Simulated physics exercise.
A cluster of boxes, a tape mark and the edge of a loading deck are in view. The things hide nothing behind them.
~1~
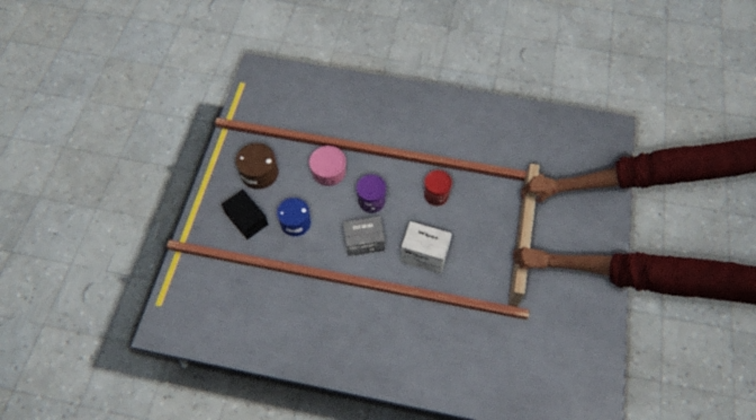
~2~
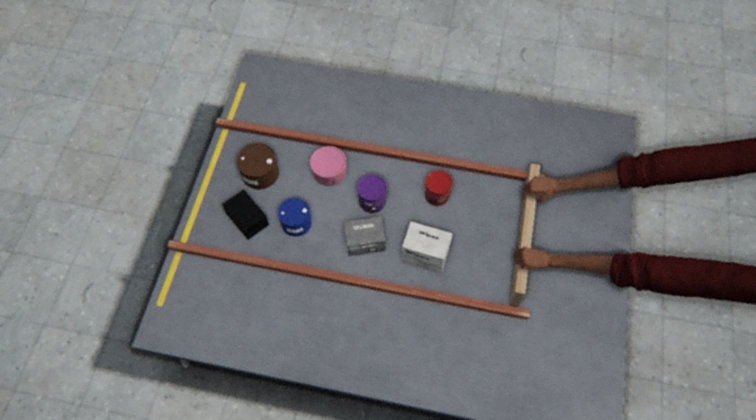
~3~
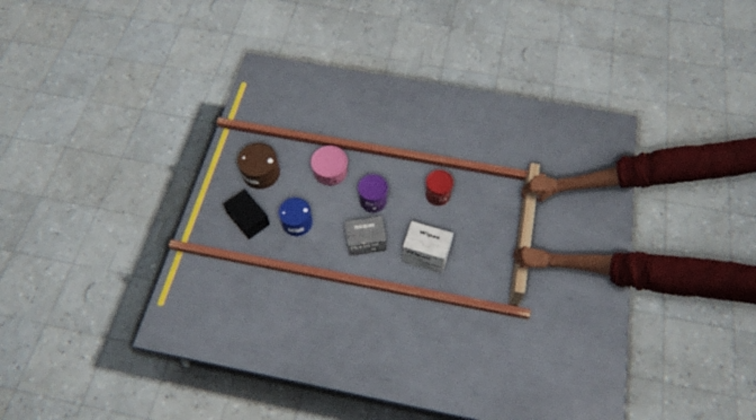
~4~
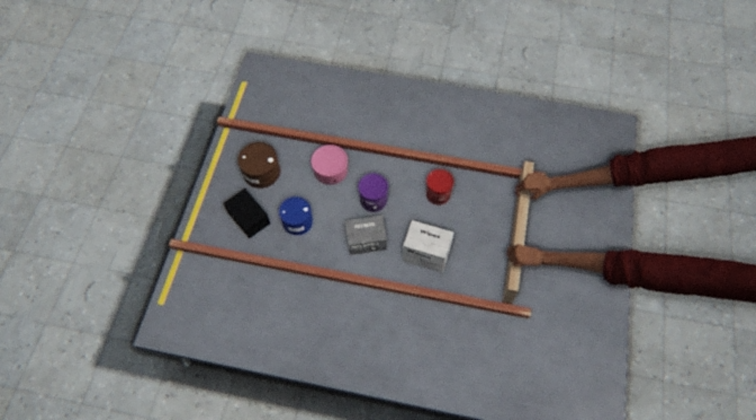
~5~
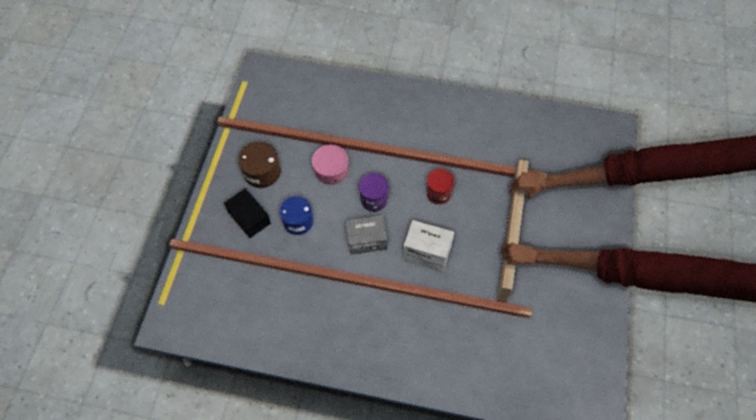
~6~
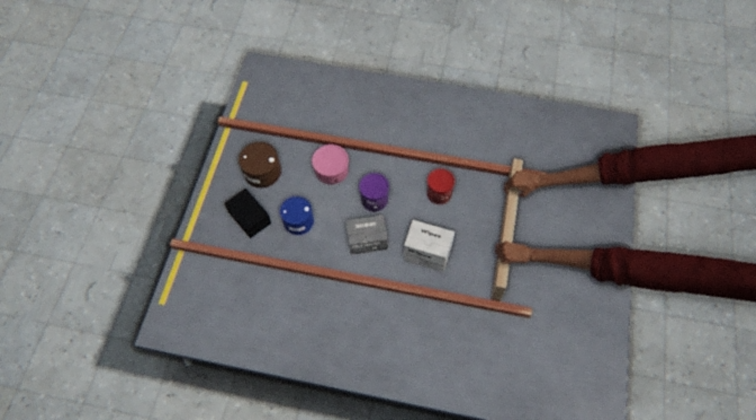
On a grey loading deck marked with yellow tape, several canisters, pails and boxes sat still between two rails while a pair of hands slid a wooden plank slightly left toward them.
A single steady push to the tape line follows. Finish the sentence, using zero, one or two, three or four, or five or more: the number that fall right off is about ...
The number that fall right off is about five or more.
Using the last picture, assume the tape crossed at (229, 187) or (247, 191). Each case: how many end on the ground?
5, then 3.
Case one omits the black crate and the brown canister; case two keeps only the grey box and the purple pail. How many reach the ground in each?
Fallen: 6 in the first try, 6 in the other.
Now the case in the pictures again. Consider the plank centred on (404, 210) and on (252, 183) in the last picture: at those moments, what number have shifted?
3 at one spot and 8 at the other.
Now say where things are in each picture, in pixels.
The first frame shows brown canister (258, 166); black crate (245, 215); blue canister (294, 217); plank (524, 234); tape (204, 185).
The second frame shows black crate (246, 215); pink pail (329, 167).
The third frame shows blue canister (296, 217); plank (524, 234).
The fourth frame shows brown canister (260, 165); red pail (439, 188).
The fifth frame shows black crate (248, 213); grey box (366, 235).
The sixth frame shows brown canister (260, 165); black crate (248, 213); blue canister (297, 216); plank (507, 229); tape (207, 183).
Soon after, none off yet; brown canister at rest near (260, 165); black crate at rest near (248, 213); blue canister at rest near (297, 216).
After that, none off yet; brown canister displaced a little near (238, 166); black crate displaced about its own width near (194, 223); blue canister displaced well along near (207, 198).
In the end, the number that fall off is five or more; gone, red pail, white box, grey box, purple pail, pink pail, blue canister, black crate and brown canister.
